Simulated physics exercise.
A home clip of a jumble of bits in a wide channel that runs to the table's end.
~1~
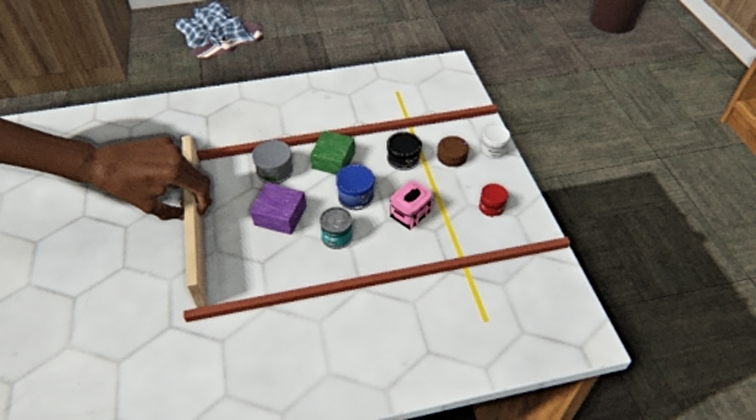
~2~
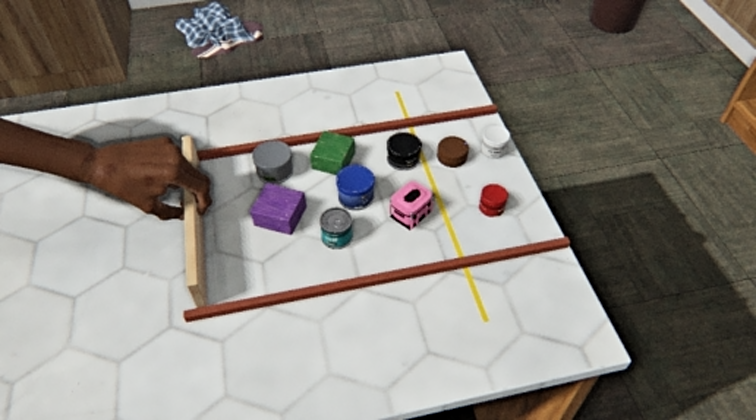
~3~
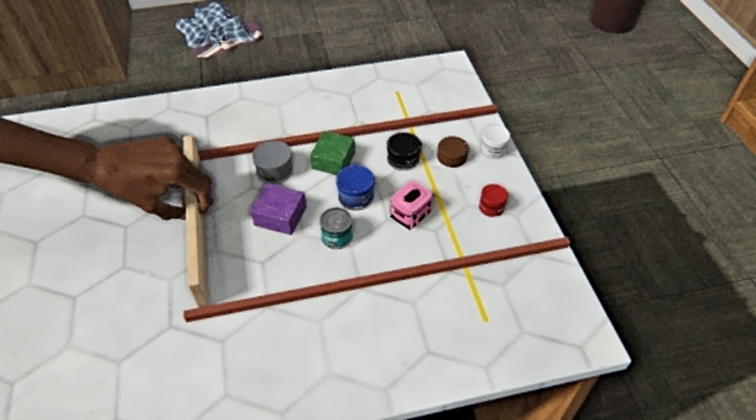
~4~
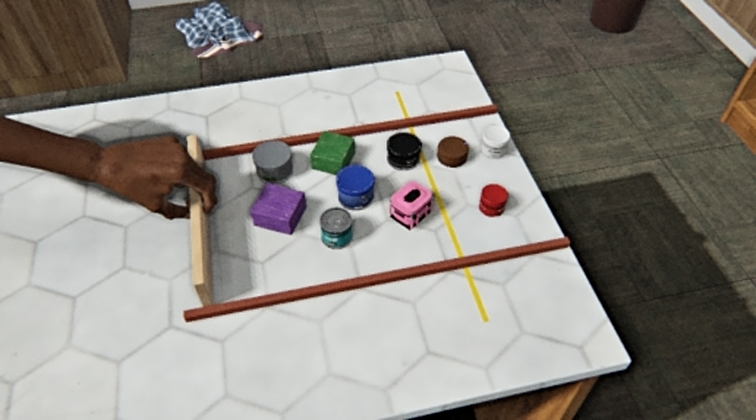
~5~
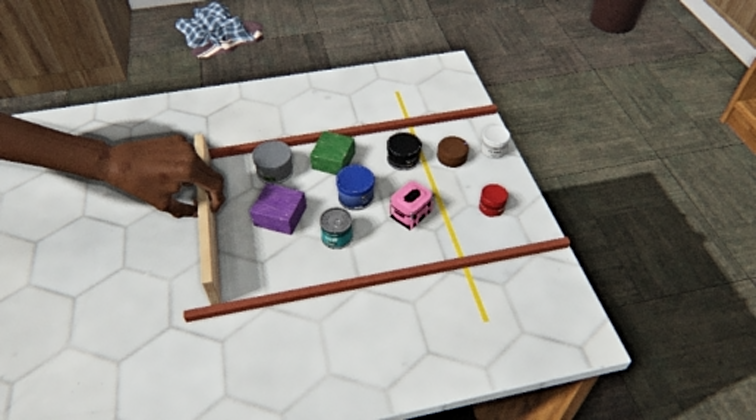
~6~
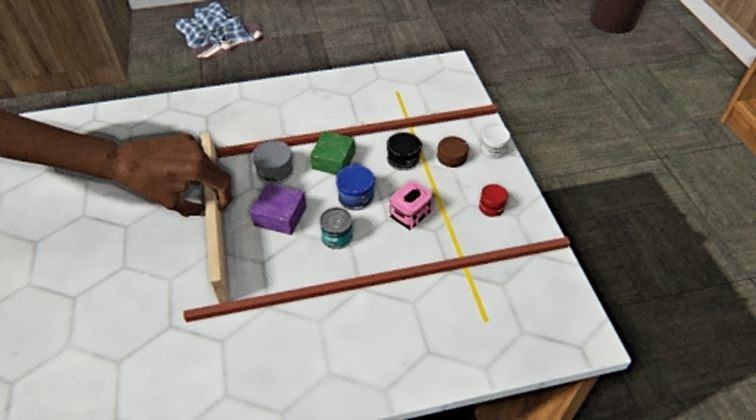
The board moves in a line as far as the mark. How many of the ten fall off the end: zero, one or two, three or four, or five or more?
As it turns out, the number that fall off is one or two.
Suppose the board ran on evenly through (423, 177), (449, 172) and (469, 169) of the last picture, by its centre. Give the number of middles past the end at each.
Past the end: 2, 3 and 3.
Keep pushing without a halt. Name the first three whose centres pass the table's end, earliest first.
Earliest first: The white tub, the brown lid, the black tin.
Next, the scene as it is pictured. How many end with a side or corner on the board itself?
3 of them.
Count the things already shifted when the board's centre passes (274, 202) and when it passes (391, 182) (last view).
First 2, then 9.
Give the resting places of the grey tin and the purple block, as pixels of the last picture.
First (436, 137), then (451, 171).
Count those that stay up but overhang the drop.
The number is 1.
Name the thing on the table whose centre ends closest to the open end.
That is the black tin.
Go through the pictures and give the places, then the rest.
The first picture shows white tub (495, 142); red tub (493, 200); brown lid (453, 152); board (194, 216); tape (434, 188).
The second picture shows red tub (493, 201); pink case (411, 205).
The third picture shows brown lid (453, 152); purple block (279, 209).
The fourth picture shows white tub (495, 143); green block (333, 154).
The fifth picture shows red tub (493, 201); board (207, 214).
The sixth picture shows white tub (495, 143); red tub (493, 201); brown lid (453, 152); board (214, 213); tape (434, 188).
Early on, none off yet; white tub at rest near (495, 143); red tub at rest near (493, 201); brown lid at rest near (453, 152).
Finally, the number that fall off is one or two; lost, brown lid and white tub.
